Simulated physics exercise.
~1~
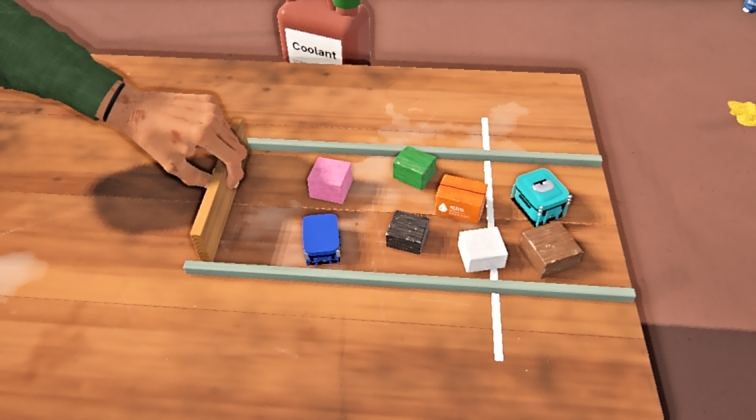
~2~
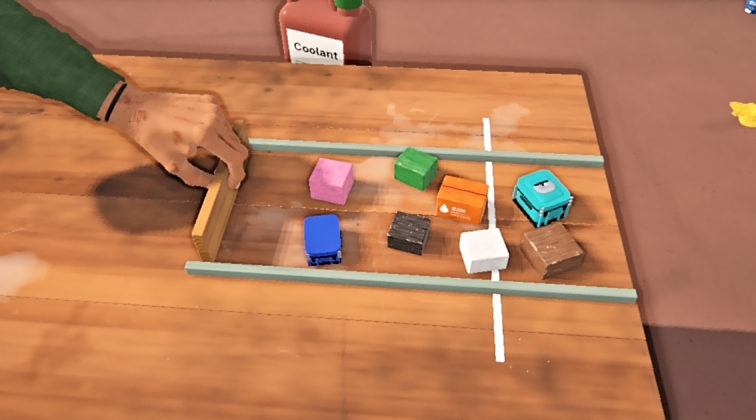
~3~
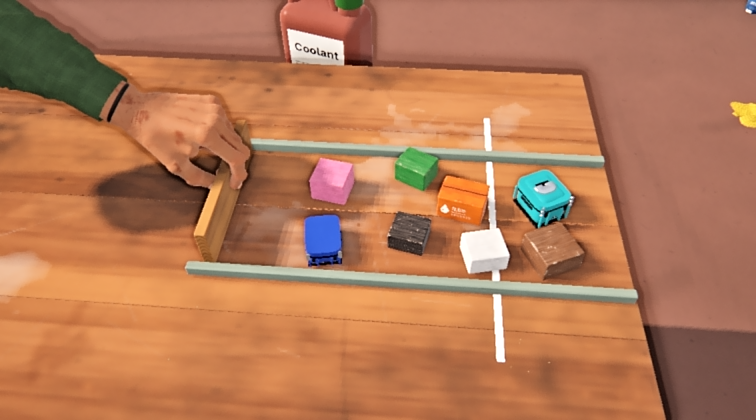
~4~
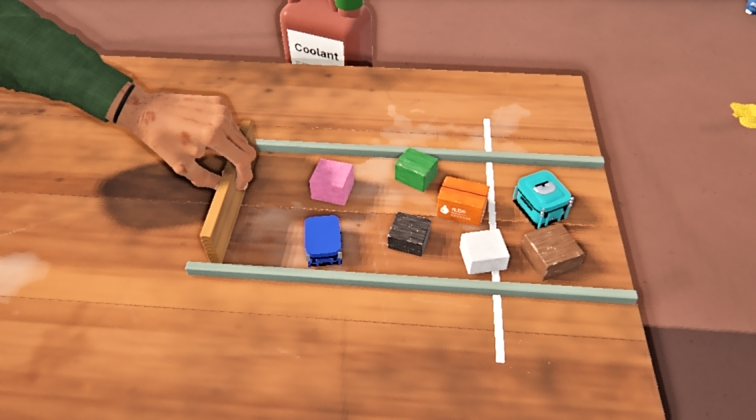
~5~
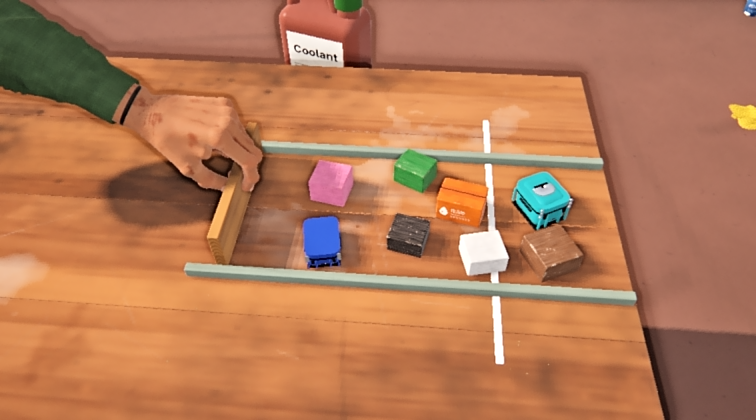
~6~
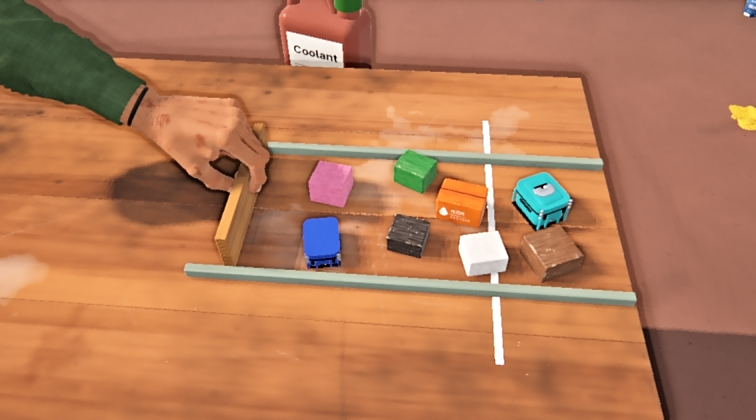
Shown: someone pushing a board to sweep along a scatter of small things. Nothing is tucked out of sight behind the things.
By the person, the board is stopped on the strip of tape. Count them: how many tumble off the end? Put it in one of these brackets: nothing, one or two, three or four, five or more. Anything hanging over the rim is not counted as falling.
Bracket: Nothing.
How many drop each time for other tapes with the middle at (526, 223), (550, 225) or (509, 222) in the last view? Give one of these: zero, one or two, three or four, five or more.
One after another: Either one or two, three or four, either one or two.
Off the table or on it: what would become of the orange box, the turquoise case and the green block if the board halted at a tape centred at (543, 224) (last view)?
In that case the orange box does not drop, the turquoise case tips off, the green block does not drop.
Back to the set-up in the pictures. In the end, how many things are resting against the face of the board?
3 in contact.
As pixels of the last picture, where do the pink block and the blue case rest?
Roughly at (509, 195) and at (512, 256), in that order.
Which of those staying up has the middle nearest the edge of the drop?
The brown block is foremost.
Soon after, none off yet; brown block at rest near (551, 253); turquoise case at rest near (541, 201); white block at rest near (483, 253).
Then, none off yet; brown block moving near (555, 254); turquoise case at rest near (541, 201); white block moved about its own width near (507, 256).
At rest, the number that fall off is zero.
